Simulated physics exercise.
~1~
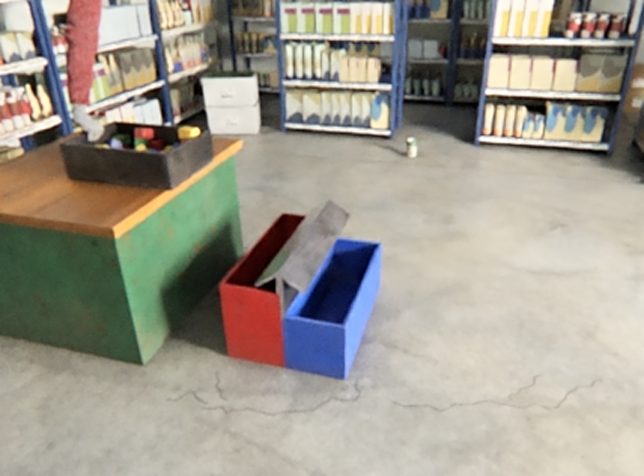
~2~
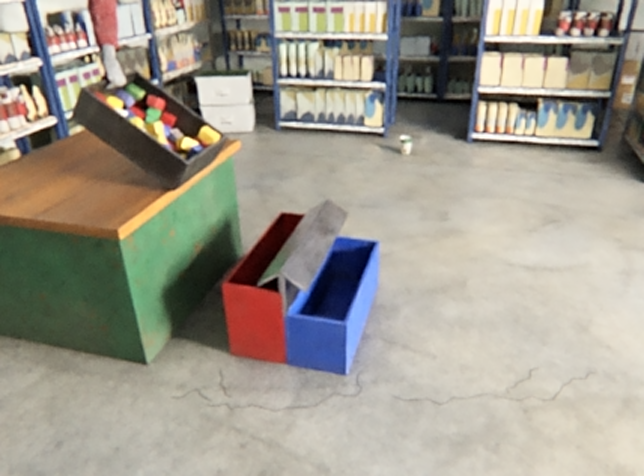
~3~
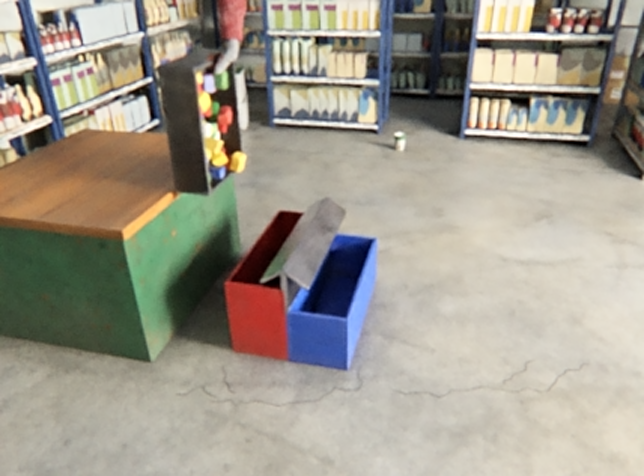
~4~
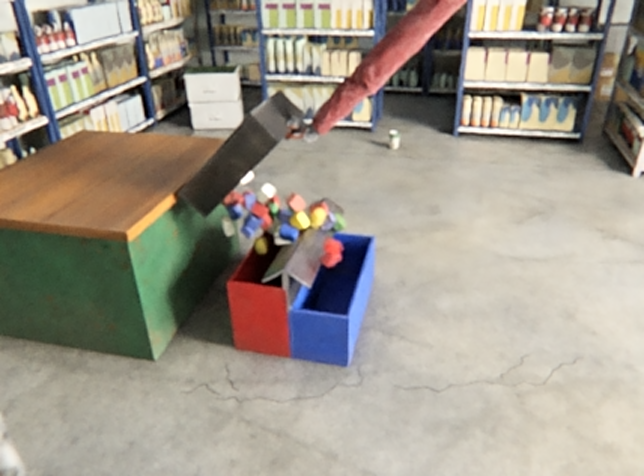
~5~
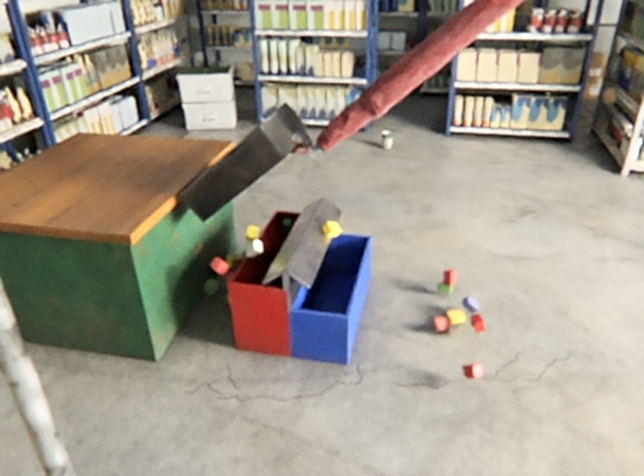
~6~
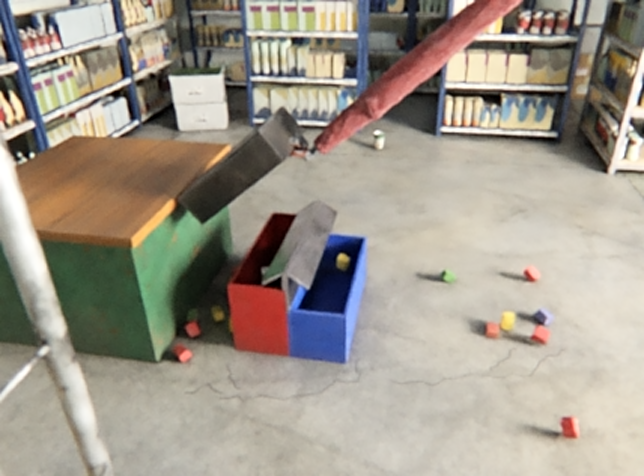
In a storeroom lined with stocked shelves, a dark open box of colourful toy bricks sits on a green bench with a wooden top, above a red tub and a blue trough joined beneath a grey, roof-shaped splitter. A red-sleeved arm tips the box up until it stands on end at the bench's edge. It swings on past upright, and the bricks spill in a cluster over the splitter. Some drop toward the tub while others scatter across the floor. Finally the box hangs tilted in the hand, with bricks lying beside the bench and beyond the trough, and a yellow one in the trough.
